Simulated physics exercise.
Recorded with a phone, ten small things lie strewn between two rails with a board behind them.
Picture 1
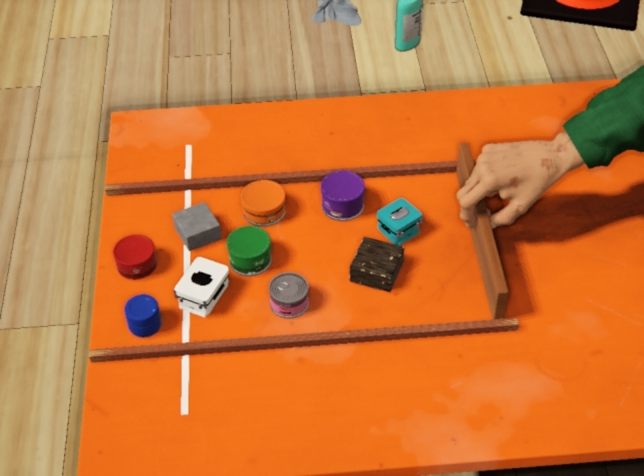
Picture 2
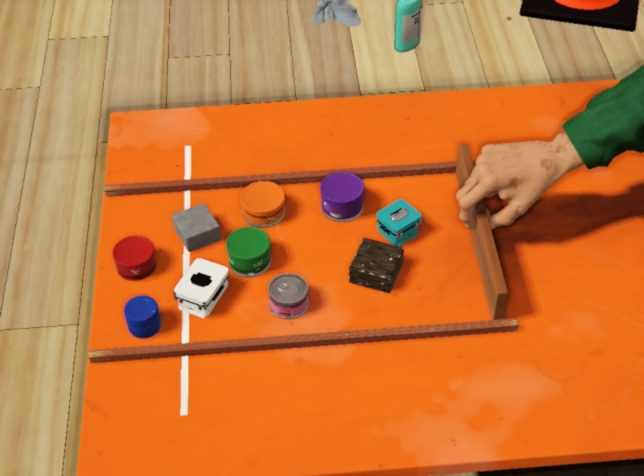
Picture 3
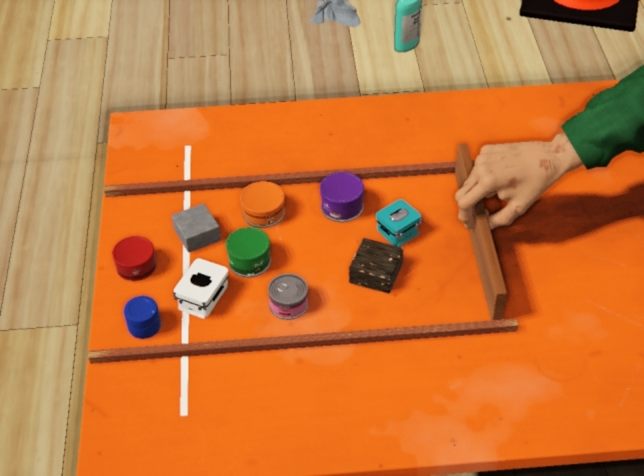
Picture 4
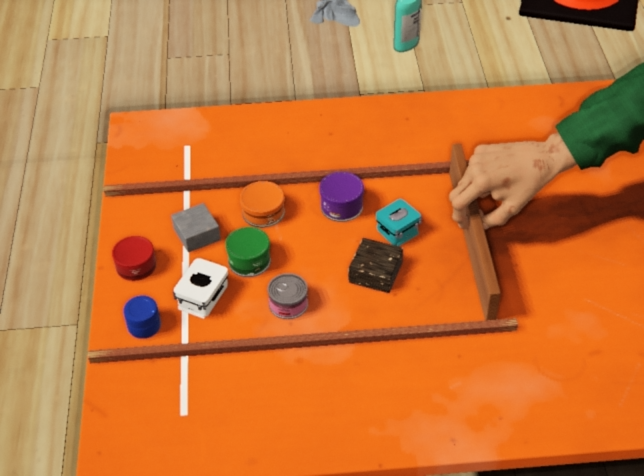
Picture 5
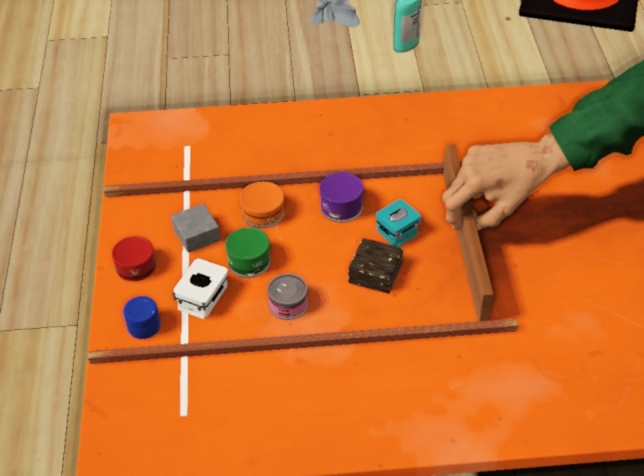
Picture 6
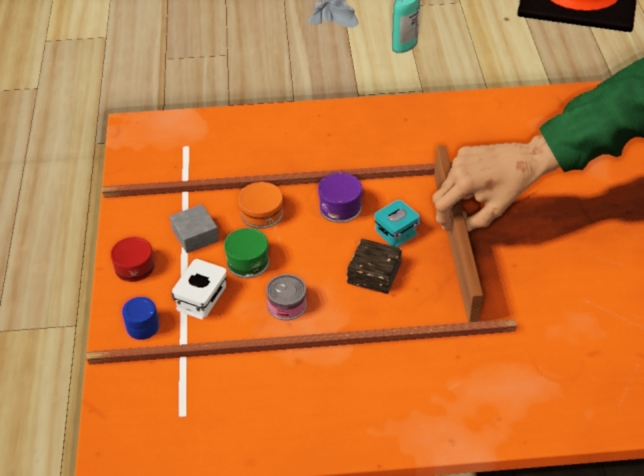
The clip shows ten small objects, including coloured tubs and a black block, scattered between two rails on an orange table, staying nearly still while a hand on the right slides an upright board slightly left.
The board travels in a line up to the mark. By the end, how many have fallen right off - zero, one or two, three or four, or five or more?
By the end, one or two have.
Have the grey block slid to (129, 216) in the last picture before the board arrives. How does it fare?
From that start, the object then does not stay.
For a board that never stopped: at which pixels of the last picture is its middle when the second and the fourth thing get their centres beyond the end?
At (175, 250) for the second, at (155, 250) for the fourth.
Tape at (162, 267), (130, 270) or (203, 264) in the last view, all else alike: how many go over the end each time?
Going through each try, you'd get 2, 6 and 0.
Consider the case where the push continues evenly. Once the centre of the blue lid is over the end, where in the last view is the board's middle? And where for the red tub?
The middle is at (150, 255) when it's the blue lid, and at (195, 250) when it's the red tub.
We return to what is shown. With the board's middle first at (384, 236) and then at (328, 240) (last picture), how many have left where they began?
Well, it's 2 at the first one and 5 at the second.
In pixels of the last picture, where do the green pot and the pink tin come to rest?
The first comes to rest at (128, 257), and the second at (163, 320).
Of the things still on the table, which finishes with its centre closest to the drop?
The answer is the grey block.
Soon after, none off yet; red tub at rest near (133, 260); blue lid at rest near (141, 318); grey block at rest near (194, 228).
After that, none off yet; red tub at rest near (133, 260); blue lid at rest near (141, 318); grey block displaced a little near (176, 235).
In the end, the number that fall off is one or two; gone, red tub.
